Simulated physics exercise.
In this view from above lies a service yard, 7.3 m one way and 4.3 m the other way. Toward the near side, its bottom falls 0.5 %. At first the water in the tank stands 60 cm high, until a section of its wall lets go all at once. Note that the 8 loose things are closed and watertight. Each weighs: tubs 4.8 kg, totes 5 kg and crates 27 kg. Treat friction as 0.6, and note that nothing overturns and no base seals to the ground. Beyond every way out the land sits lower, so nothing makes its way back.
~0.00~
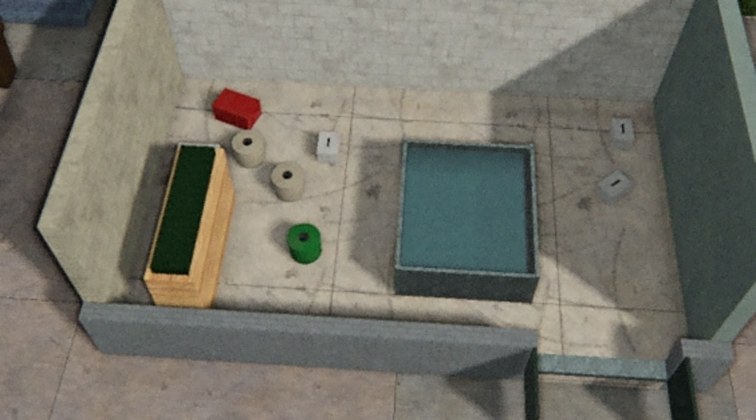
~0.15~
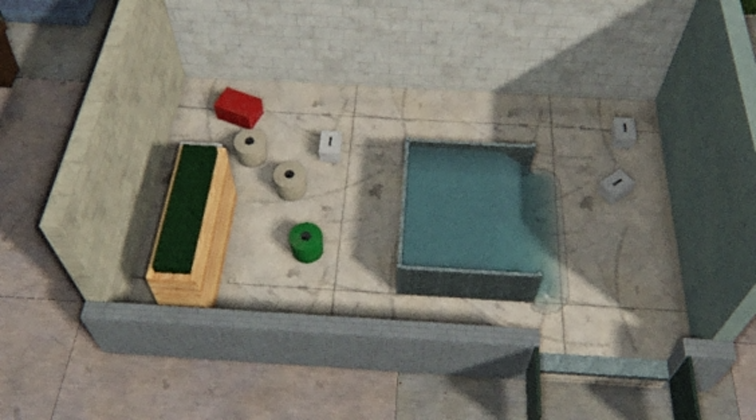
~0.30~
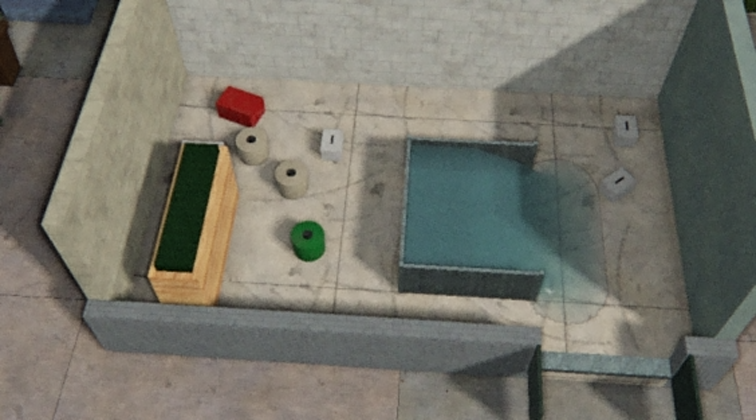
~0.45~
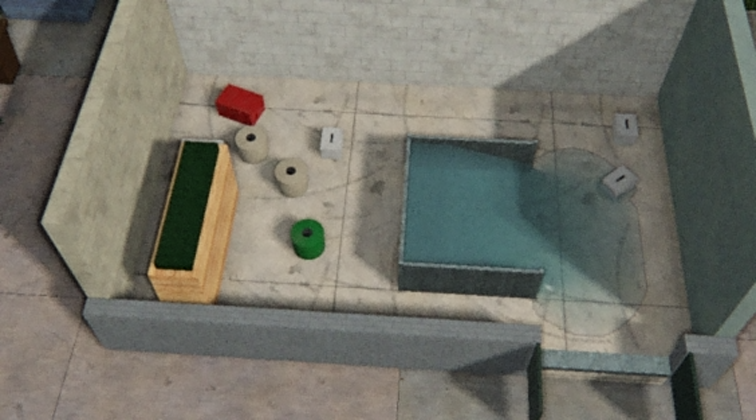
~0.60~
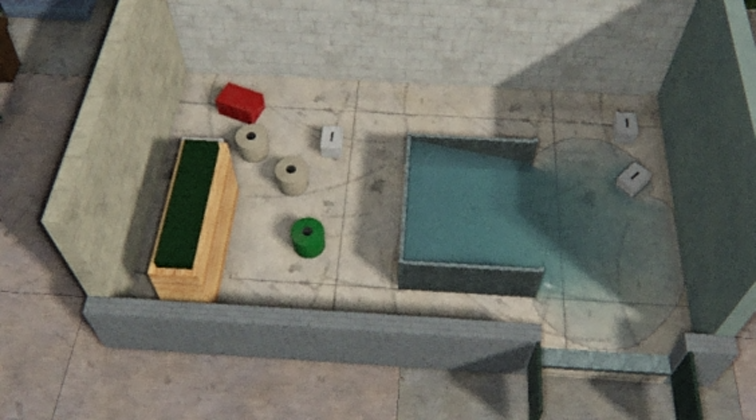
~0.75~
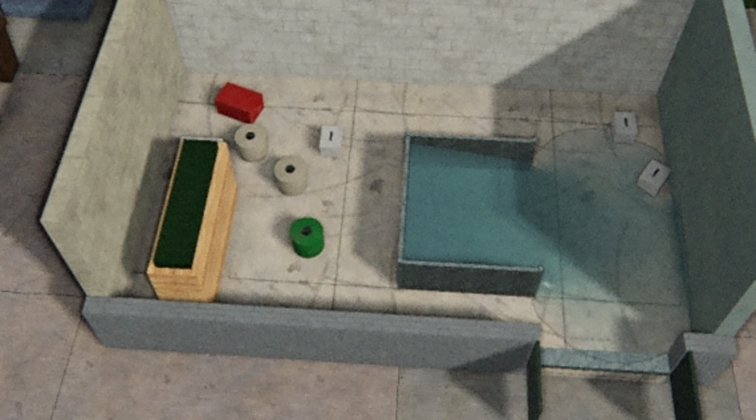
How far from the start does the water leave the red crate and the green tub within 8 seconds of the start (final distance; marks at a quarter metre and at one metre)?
In short: Red crate effectively unmoved, green tub effectively unmoved.
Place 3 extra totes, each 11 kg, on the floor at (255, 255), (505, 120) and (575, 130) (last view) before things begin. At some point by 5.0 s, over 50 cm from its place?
Respectively: Smaller, greater, greater.
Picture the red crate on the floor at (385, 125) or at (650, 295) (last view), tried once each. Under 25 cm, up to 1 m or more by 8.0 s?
From the first spot it does not really budge, and from the second it goes a long way.
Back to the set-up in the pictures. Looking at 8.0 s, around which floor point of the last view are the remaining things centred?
It sits at about (291, 194).
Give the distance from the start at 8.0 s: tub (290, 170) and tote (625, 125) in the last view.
Respectively: 150 cm / 550 cm.
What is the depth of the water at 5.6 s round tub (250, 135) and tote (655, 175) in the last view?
About 5 and 9 cm.
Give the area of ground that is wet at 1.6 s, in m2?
12.0 m2.
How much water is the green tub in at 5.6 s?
I'd say around 1 cm.
After 1.6 s the red crate is near (238, 97), 0.0 m from its start, aground; the green tub is near (307, 231), 0.0 m from its start, aground; 0 of 8 are out; 2 afloat.
After 3.6 s the red crate is near (238, 97), 0.0 m from its start, aground; the green tub is near (307, 231), 0.0 m from its start, aground; 0 of 8 are out; 2 afloat.
After 5.6 s the red crate is near (238, 97), 0.0 m from its start, aground; the green tub is near (307, 231), 0.0 m from its start, aground; 0 of 8 are out; 4 afloat.
After 8.0 s the red crate is near (238, 97), 0.0 m from its start, aground; the green tub is near (307, 231), 0.0 m from its start, aground; 0 of 8 are out; 5 afloat.
